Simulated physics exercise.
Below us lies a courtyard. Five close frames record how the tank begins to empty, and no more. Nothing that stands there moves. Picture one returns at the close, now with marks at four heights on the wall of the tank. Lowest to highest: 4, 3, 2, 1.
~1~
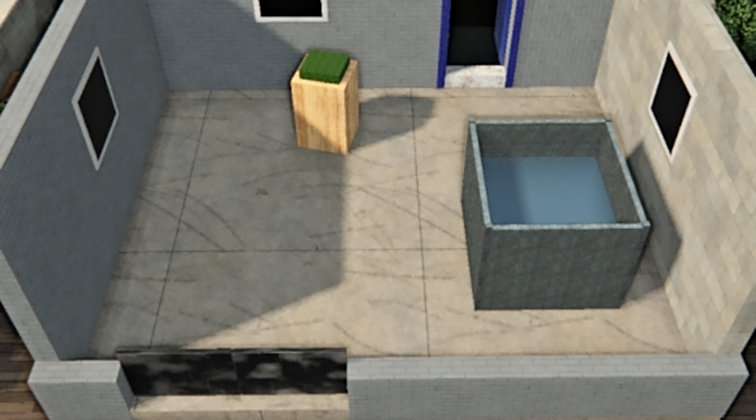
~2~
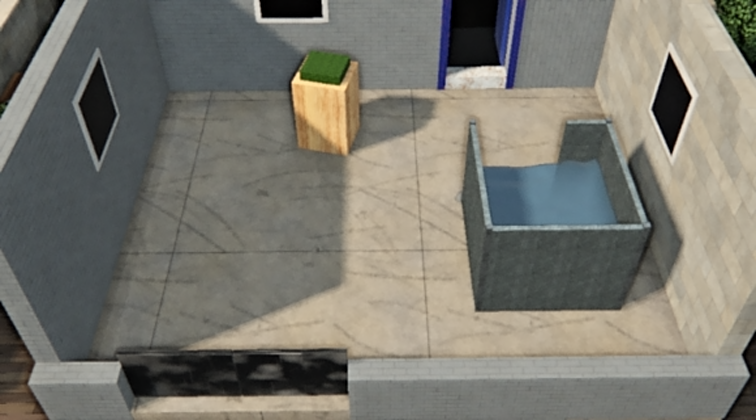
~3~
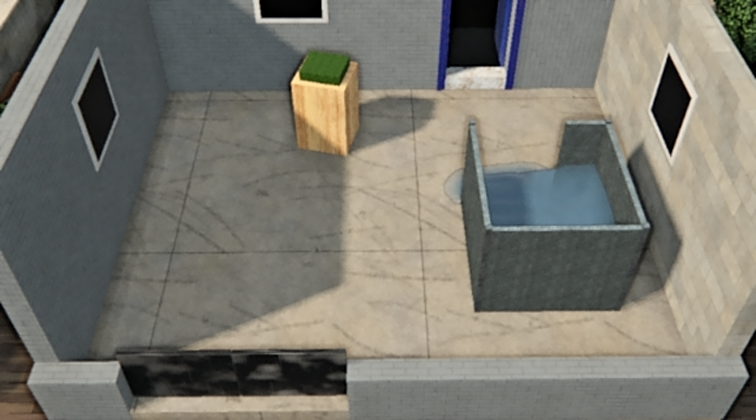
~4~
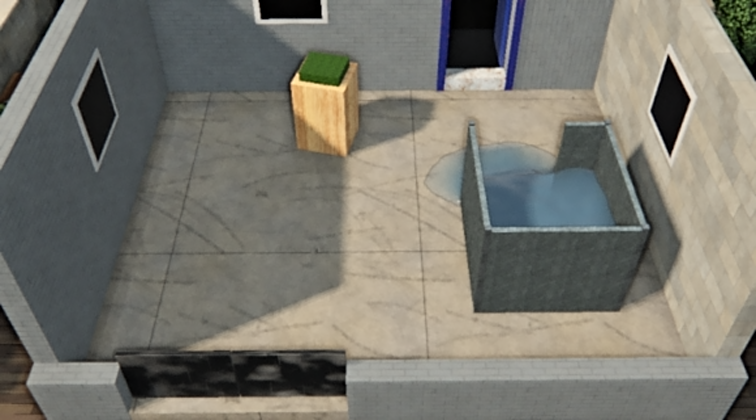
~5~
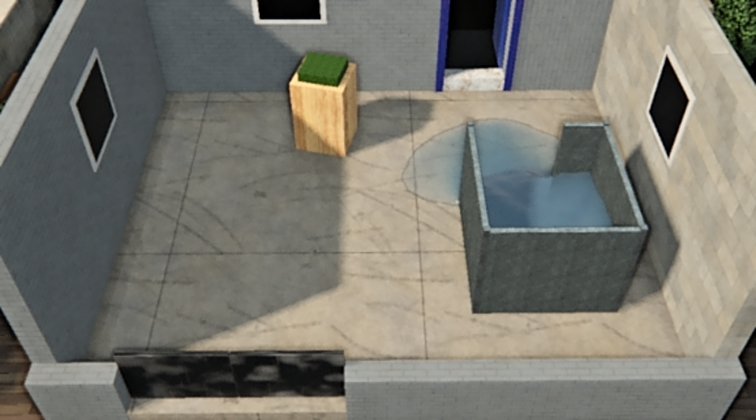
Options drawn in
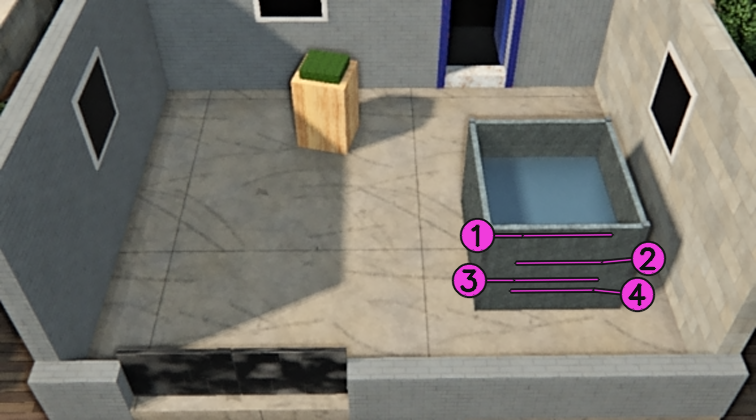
Water sits level in a square stone tank on the right of a walled courtyard, until a section of the tank's back wall is suddenly gone and the surface ripples. A thin bluish sheet then emerges behind the tank's left side and widens across the paving, toward the blue doorway and the wooden planter.
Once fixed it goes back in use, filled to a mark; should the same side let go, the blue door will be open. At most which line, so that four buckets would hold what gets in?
3 will do.
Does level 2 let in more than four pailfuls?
Yes, it does.
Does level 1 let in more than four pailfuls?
Yes, that goes wrong.
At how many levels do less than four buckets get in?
Two of the four.
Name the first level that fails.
Level 2.
In magenta, 1 at (566, 235); 2 at (559, 262); 3 at (555, 279); 4 at (552, 290); from the bottom up 4, 3, 2, 1.
For level 1, dozens of bucketfuls pour in.
For level 2, about 11 bucketfuls get in.
For level 3, a splash gets over, under a bucket.
For level 4, nothing gets over.
